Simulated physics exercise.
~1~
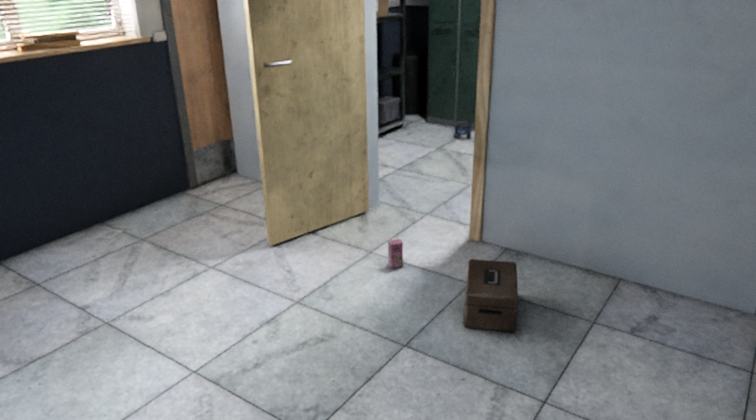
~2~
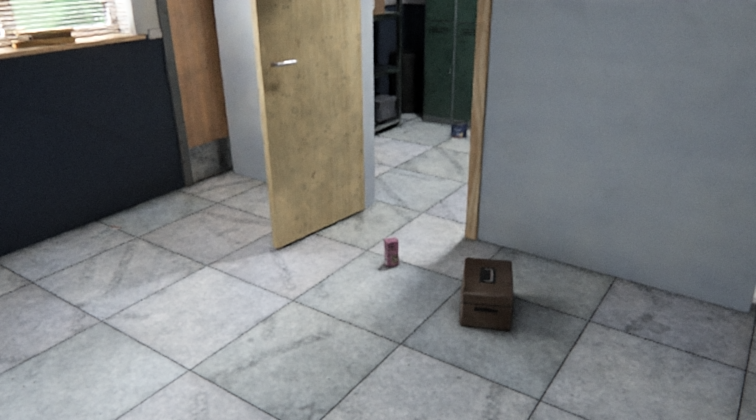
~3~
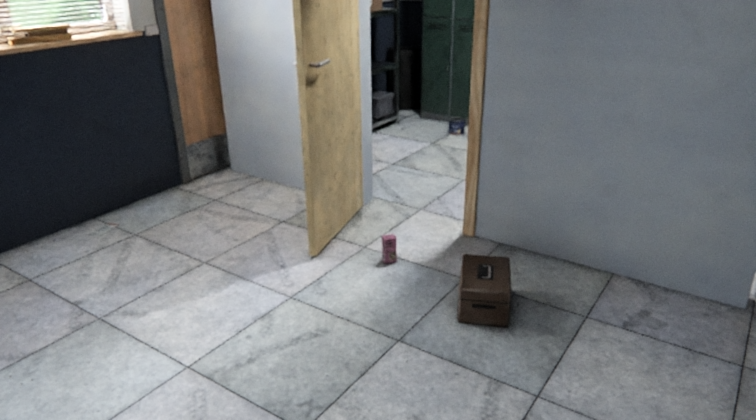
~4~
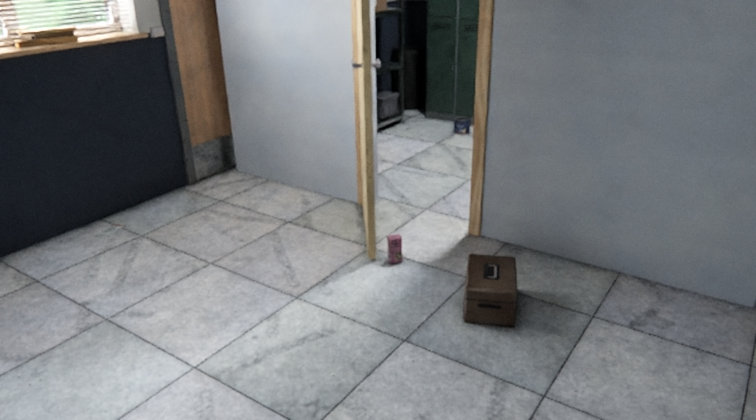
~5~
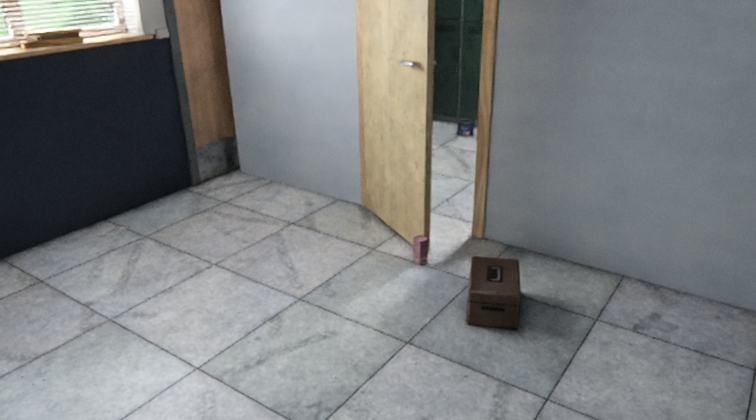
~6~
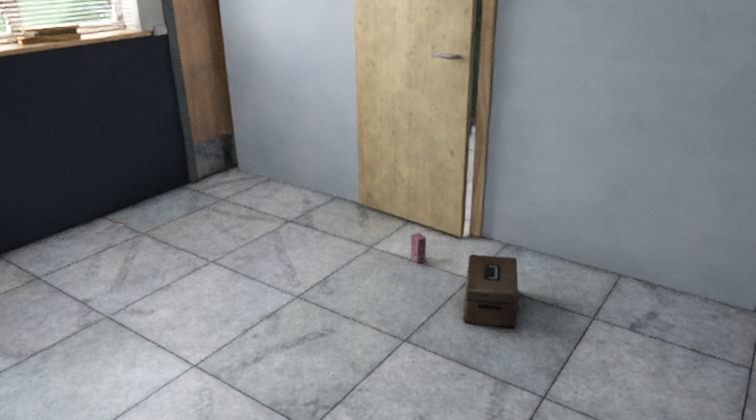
In a room with a marble-tiled floor, a wide-open wooden door swung toward its frame, nudged a small pink carton a little to the right, and kept going until it was almost shut, while the brown toolbox nearby stayed put.
